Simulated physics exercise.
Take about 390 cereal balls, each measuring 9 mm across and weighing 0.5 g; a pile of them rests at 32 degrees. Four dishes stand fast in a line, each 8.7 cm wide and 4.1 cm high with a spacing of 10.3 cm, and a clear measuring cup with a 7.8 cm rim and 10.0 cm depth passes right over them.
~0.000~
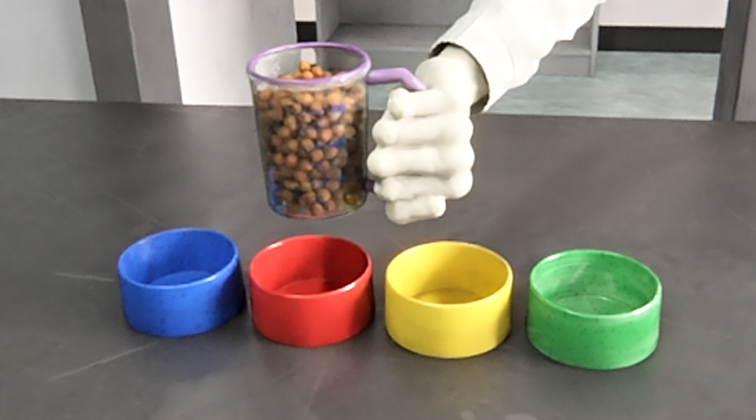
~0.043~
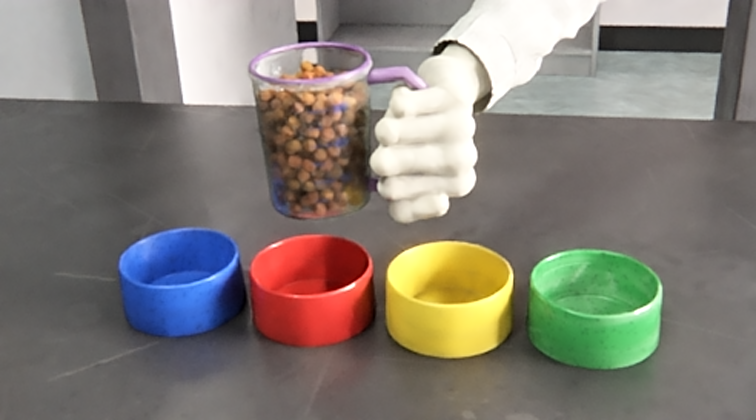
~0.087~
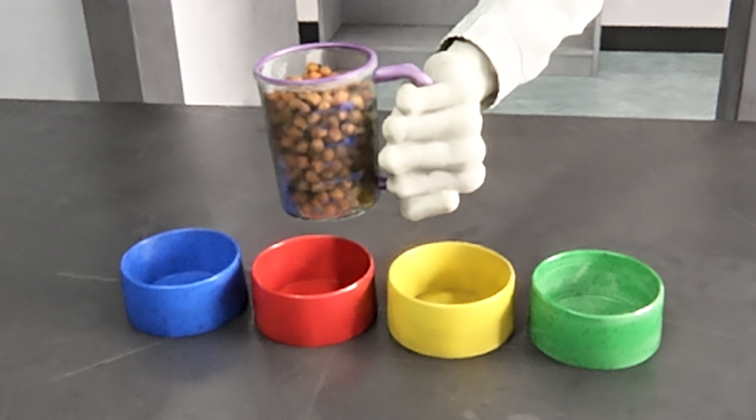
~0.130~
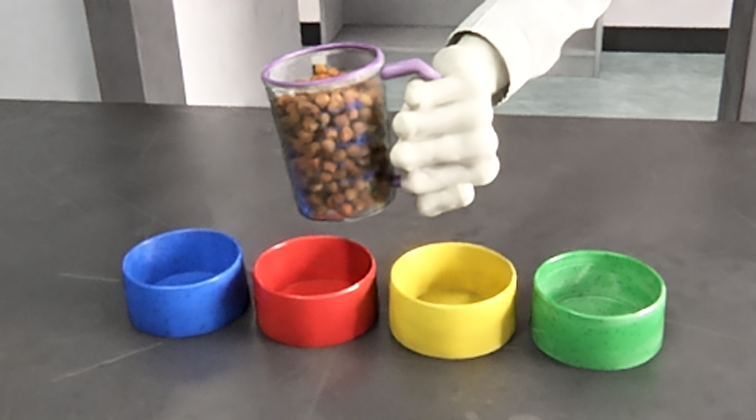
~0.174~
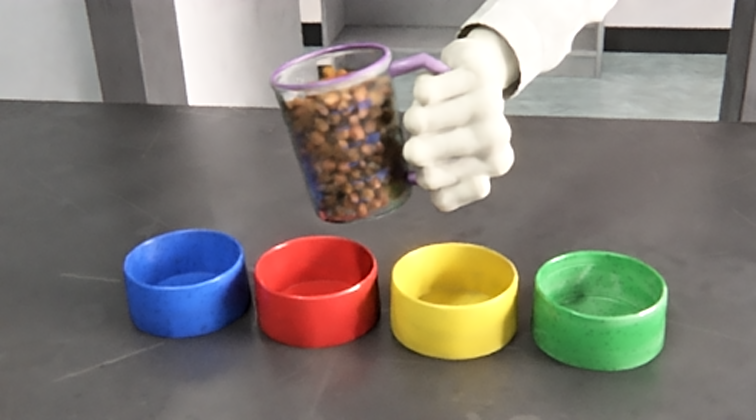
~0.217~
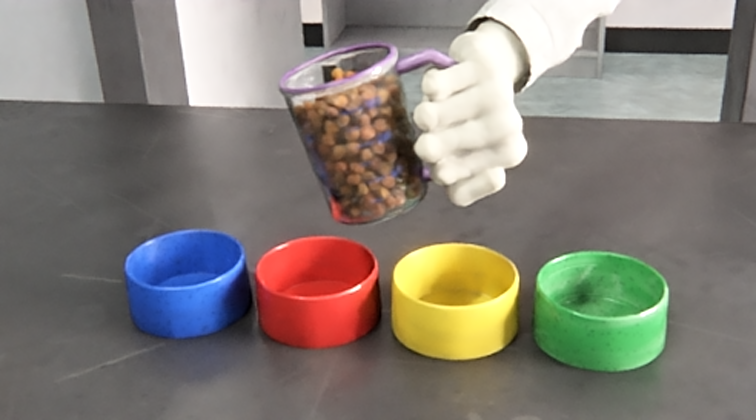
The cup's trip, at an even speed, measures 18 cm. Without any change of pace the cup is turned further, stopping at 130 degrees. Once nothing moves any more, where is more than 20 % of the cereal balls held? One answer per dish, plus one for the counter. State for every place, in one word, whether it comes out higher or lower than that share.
Red dish: Lower, blue dish: Lower, green dish: Lower, yellow dish: Higher, counter: Higher.
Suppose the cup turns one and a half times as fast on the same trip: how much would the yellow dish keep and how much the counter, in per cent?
Yellow: 70, counter: 30.
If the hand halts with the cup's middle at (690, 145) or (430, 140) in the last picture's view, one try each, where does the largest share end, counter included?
On the first run most goes to green, and on the second to red.
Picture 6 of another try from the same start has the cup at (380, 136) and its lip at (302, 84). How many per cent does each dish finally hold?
Kept per dish: Red = 0, blue = 0, green = 0, yellow = 70.
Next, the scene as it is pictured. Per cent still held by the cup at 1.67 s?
About 0 percent.
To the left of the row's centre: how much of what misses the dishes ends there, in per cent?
About 0 percent.
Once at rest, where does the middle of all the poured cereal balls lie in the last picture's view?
Somewhere near (473, 303) in the last picture.
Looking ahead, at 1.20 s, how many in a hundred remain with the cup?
Roughly 95 per cent, I'd say.
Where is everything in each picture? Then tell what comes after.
Cup at (313, 132), tilt 0 degrees, lip at (252, 61), moved 0.0 cm; middle of the pieces at (316, 136); blue dish at (178, 257); red dish at (310, 265); yellow dish at (448, 273); green dish at (594, 282), in the first frame.
Cup at (316, 132), tilt 1 degrees, lip at (254, 62), moved 0.1 cm; middle of the pieces at (319, 136), in the second frame.
Cup at (323, 133), tilt 3 degrees, lip at (259, 65), moved 0.6 cm; middle of the pieces at (327, 136), in the third frame.
Cup at (335, 134), tilt 6 degrees, lip at (267, 69), moved 1.2 cm; middle of the pieces at (338, 137), in the fourth frame.
Cup at (347, 134), tilt 11 degrees, lip at (275, 74), moved 2.0 cm; middle of the pieces at (351, 137), in the fifth frame.
Cup at (359, 135), tilt 15 degrees, lip at (283, 80), moved 2.8 cm; middle of the pieces at (363, 138); blue dish at (185, 258); red dish at (316, 266); yellow dish at (455, 275); green dish at (601, 284). The cup turns about 95 degrees a second and travels 18 cm a second, in the sixth frame.
After 0.80 s, tilt 69 degrees; cup holds 100 %.
After 1.20 s, tilt 106 degrees; cup holds 95 %, yellow 5 %.
Then, at 1.67 s, tilt 130 degrees; cup holds 0 %, yellow 70 %.
In the end, at 2.3 s, red 0 %, blue 0 %, green 0 %, yellow 65 %, counter 30 %.
